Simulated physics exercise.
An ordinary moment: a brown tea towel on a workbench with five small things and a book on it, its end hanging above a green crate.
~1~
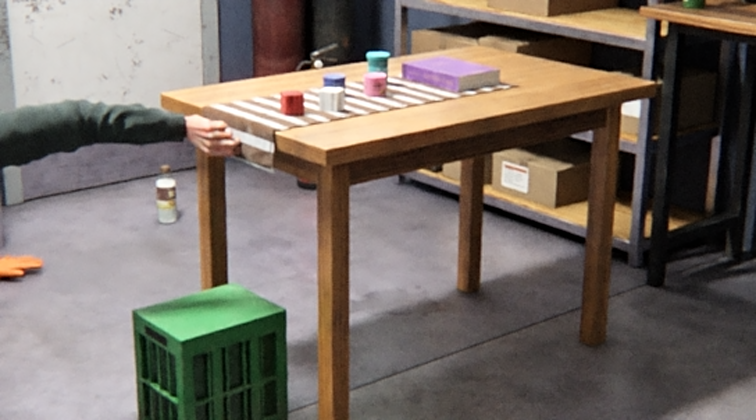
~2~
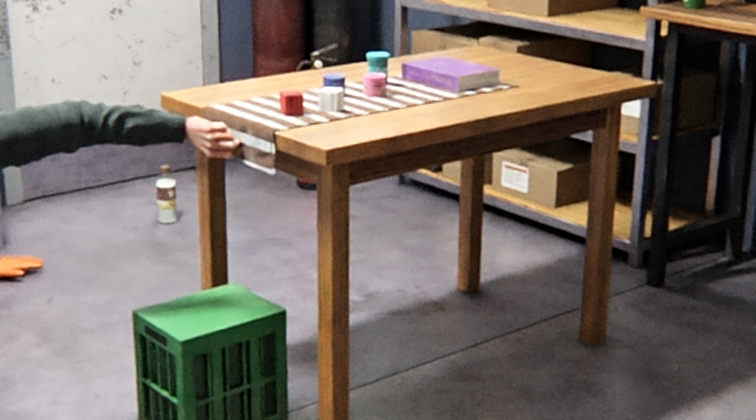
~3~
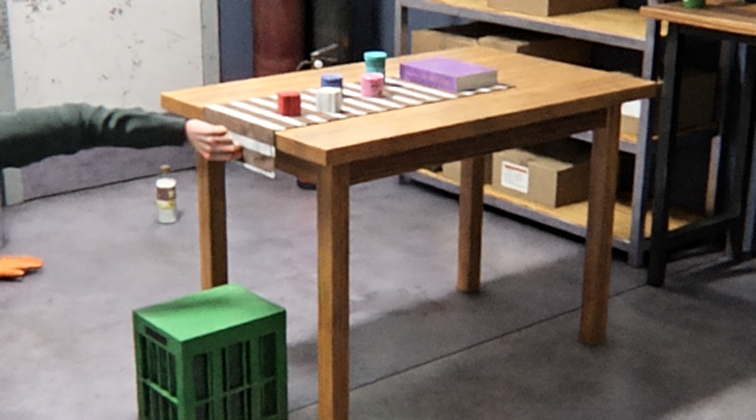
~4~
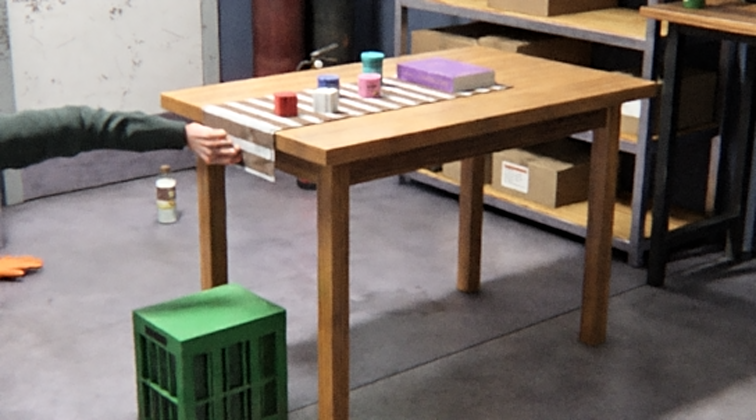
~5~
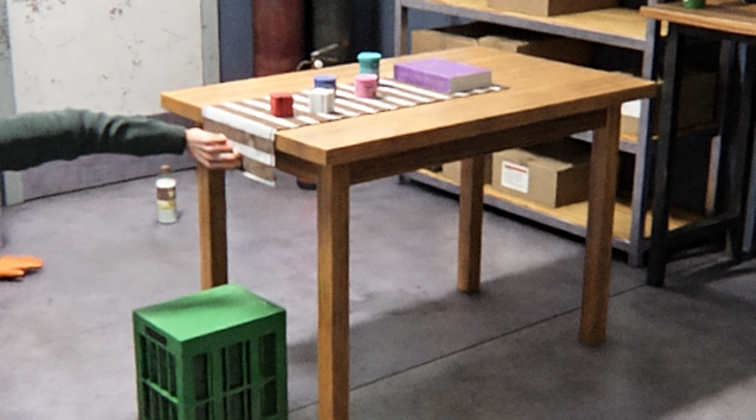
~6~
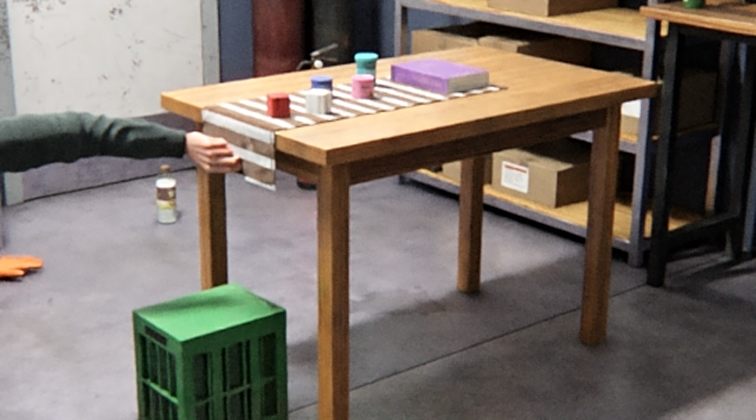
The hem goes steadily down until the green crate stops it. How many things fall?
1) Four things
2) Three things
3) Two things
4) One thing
Three things (2).
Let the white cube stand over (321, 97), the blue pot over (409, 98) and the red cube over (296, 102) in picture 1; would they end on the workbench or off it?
The white cube is lost, the blue pot stays aboard, the red cube is lost.
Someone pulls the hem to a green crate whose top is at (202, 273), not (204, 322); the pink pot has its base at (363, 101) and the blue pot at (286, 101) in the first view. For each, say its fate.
Here's what happens: The pink pot remains aboard, the blue pot leaves its perch.
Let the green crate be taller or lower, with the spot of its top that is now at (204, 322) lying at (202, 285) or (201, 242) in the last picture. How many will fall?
Then 2 and 1.
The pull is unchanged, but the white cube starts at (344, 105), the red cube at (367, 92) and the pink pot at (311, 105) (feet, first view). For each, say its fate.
I reckon the white cube takes a fall, the red cube hangs on and the pink pot takes a fall.
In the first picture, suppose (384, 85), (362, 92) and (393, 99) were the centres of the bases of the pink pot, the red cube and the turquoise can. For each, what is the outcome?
The pink pot will stay where it is, the red cube will stay where it is, the turquoise can will stay where it is.
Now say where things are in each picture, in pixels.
Hem (274, 174); red cube (292, 93); white cube (332, 90); blue pot (334, 76); pink pot (375, 75); turquoise can (378, 54); top of the crate (204, 322), in the first frame.
Hem (275, 174); red cube (292, 93), in the second frame.
Hem (274, 178); white cube (329, 90), in the third frame.
Hem (275, 182); blue pot (329, 77); top of the crate (204, 322), in the fourth frame.
Hem (275, 186); pink pot (366, 77), in the fifth frame.
Hem (275, 190); red cube (278, 95); white cube (318, 92); blue pot (322, 78); pink pot (363, 77); turquoise can (366, 56), in the sixth frame.
Early on, hem near (238, 244); red cube gone.
Midway, hem near (238, 283); red cube and white cube gone.
Finally, hem on the crate; red cube, white cube and blue pot gone. The answer is three.
